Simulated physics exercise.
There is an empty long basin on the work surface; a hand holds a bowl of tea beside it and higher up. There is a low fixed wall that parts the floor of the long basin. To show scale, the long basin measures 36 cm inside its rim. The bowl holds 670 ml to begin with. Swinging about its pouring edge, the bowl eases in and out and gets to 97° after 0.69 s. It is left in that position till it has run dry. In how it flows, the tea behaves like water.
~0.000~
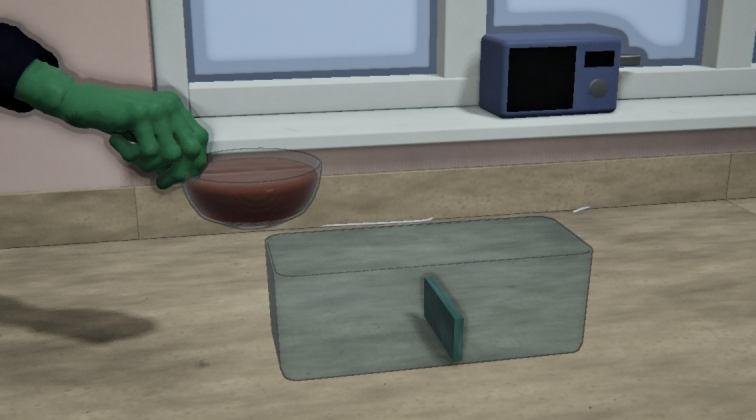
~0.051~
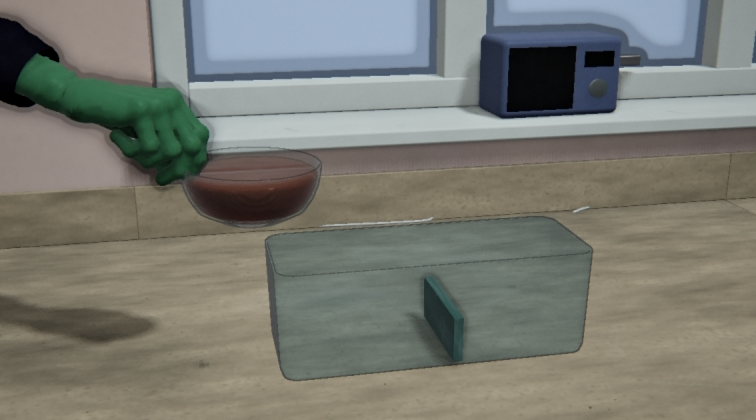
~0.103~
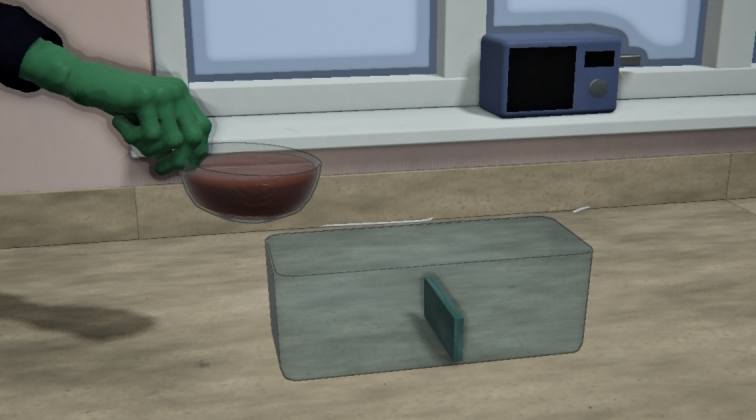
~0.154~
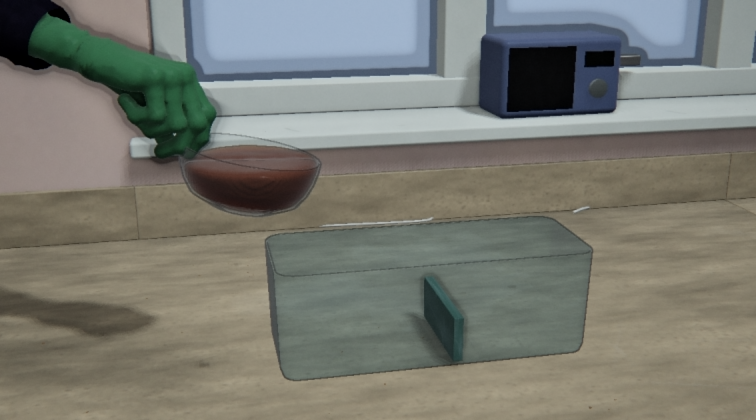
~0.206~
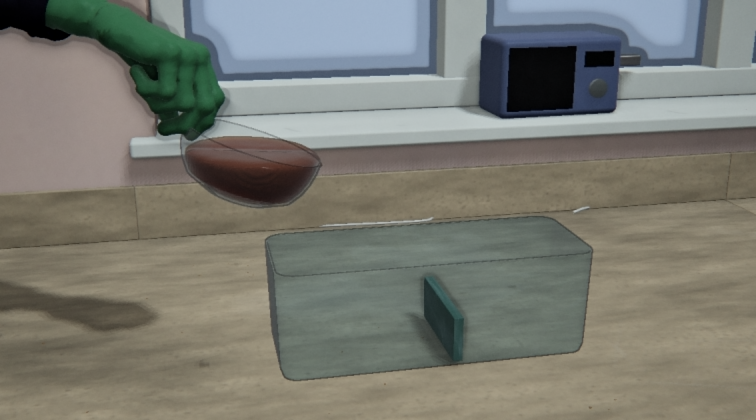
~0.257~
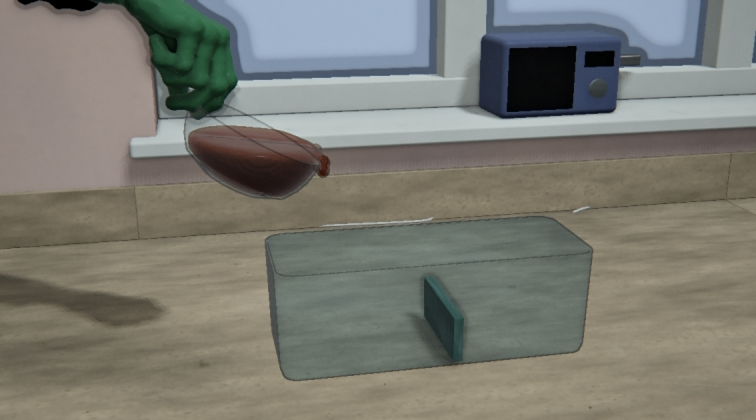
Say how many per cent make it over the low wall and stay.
About 10 per cent makes it over and stays.
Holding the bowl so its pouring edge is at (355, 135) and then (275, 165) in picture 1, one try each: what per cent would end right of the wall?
I'd expect close to 70 per cent and then close to 5 per cent.
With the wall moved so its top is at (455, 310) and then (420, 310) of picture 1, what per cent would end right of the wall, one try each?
Result: 15 per cent, then 55 per cent.
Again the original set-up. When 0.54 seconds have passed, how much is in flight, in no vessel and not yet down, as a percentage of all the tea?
Close to 56 per cent, I'd say.
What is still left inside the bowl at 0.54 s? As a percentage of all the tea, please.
I reckon about 22 in a hundred is still held.
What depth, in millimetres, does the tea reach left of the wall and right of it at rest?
Left 22 mm, right 4 mm.
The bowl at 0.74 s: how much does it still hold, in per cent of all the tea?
0 per cent or thereabouts.
After 0.54 s the tilt is 86° and 21 per cent is still to pour, 22 is left of the wall and 0 right of it.
After 0.74 s the tilt is 97° and 0 per cent is still to pour, 85 is left of the wall and 8 right of it.
After 0.96 s the tilt is 97° and 0 per cent is still to pour, 84 is left of the wall and 8 right of it.
After 1.19 s the tilt is 97° and 0 per cent is still to pour, 84 is left of the wall and 10 right of it.
In the end 84 per cent lies left of the wall, 10 right of it and 6 outside.
